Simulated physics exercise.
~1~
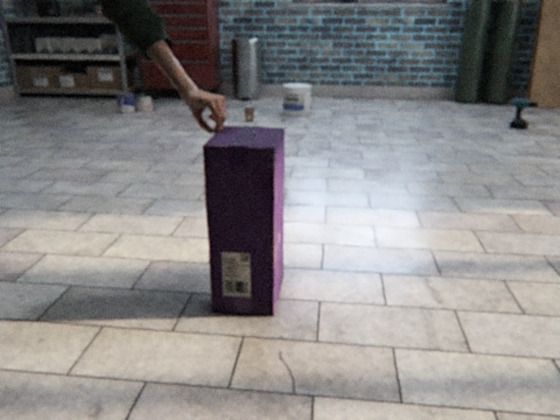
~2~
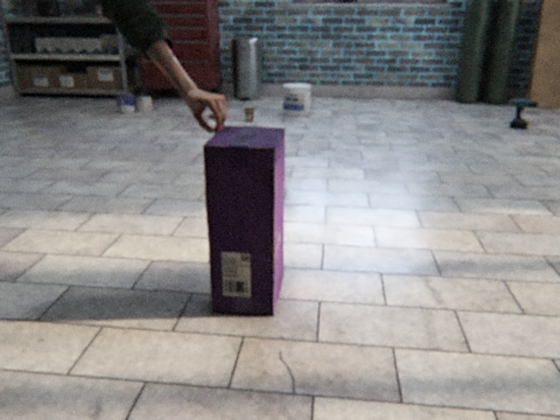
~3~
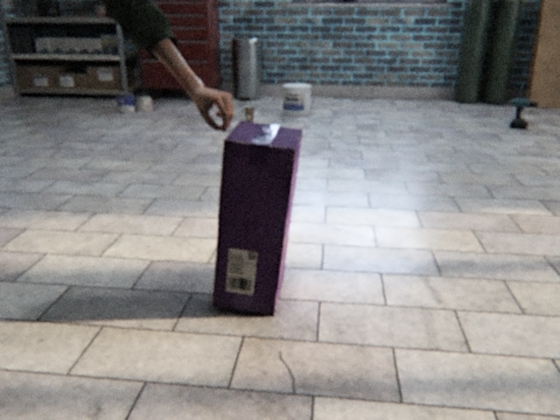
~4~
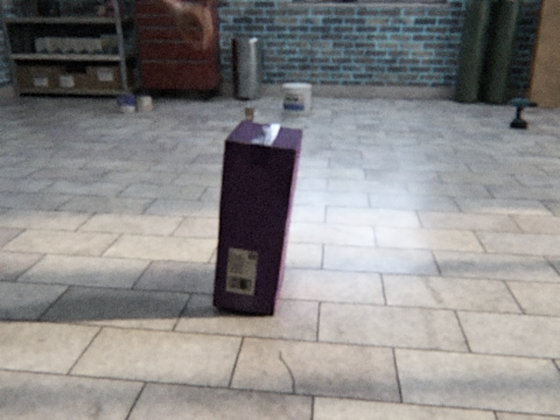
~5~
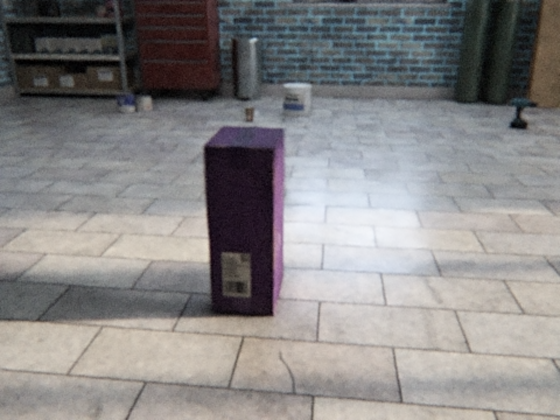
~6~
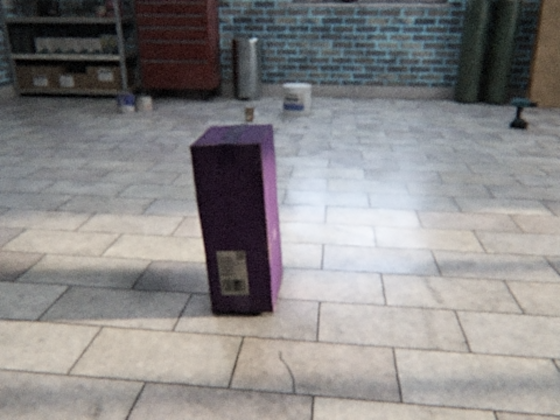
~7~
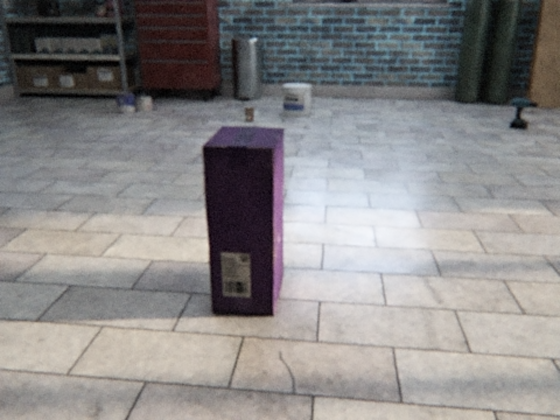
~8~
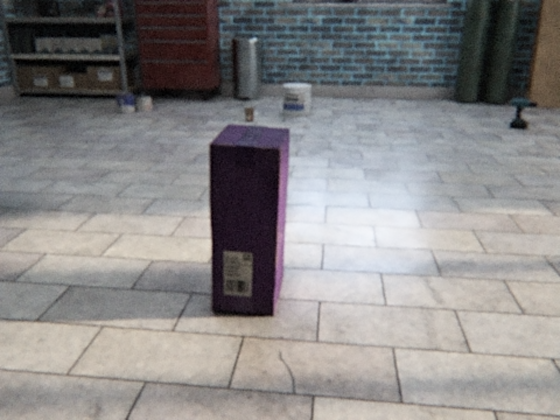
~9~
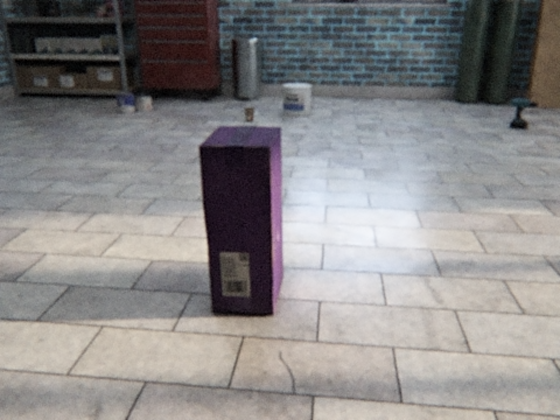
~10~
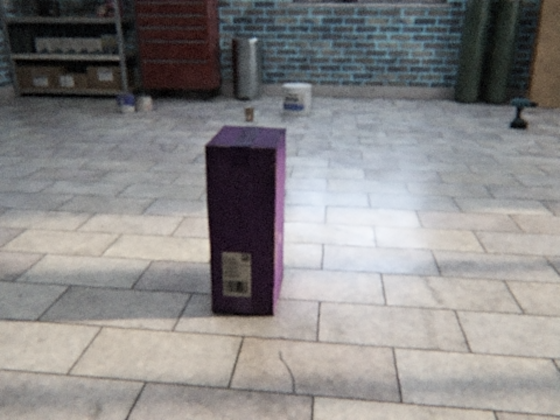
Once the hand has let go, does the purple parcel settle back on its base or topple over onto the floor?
The purple parcel settles back on its base. It rocks from side to side in shrinking sways and ends upright.
A workshop with a pale tiled floor and a blue brick wall is seen from a still camera facing the room. A tall purple parcel with a white label stands in the foreground, while shelves, a red cabinet, a metal bin and a white bucket sit along the back. A hand reaches in from the upper left to the parcel's top, and the parcel tips to the right. The hand lets go and withdraws. The parcel rocks back to the left, then sways right and left in smaller movements, and ends standing upright on its base.
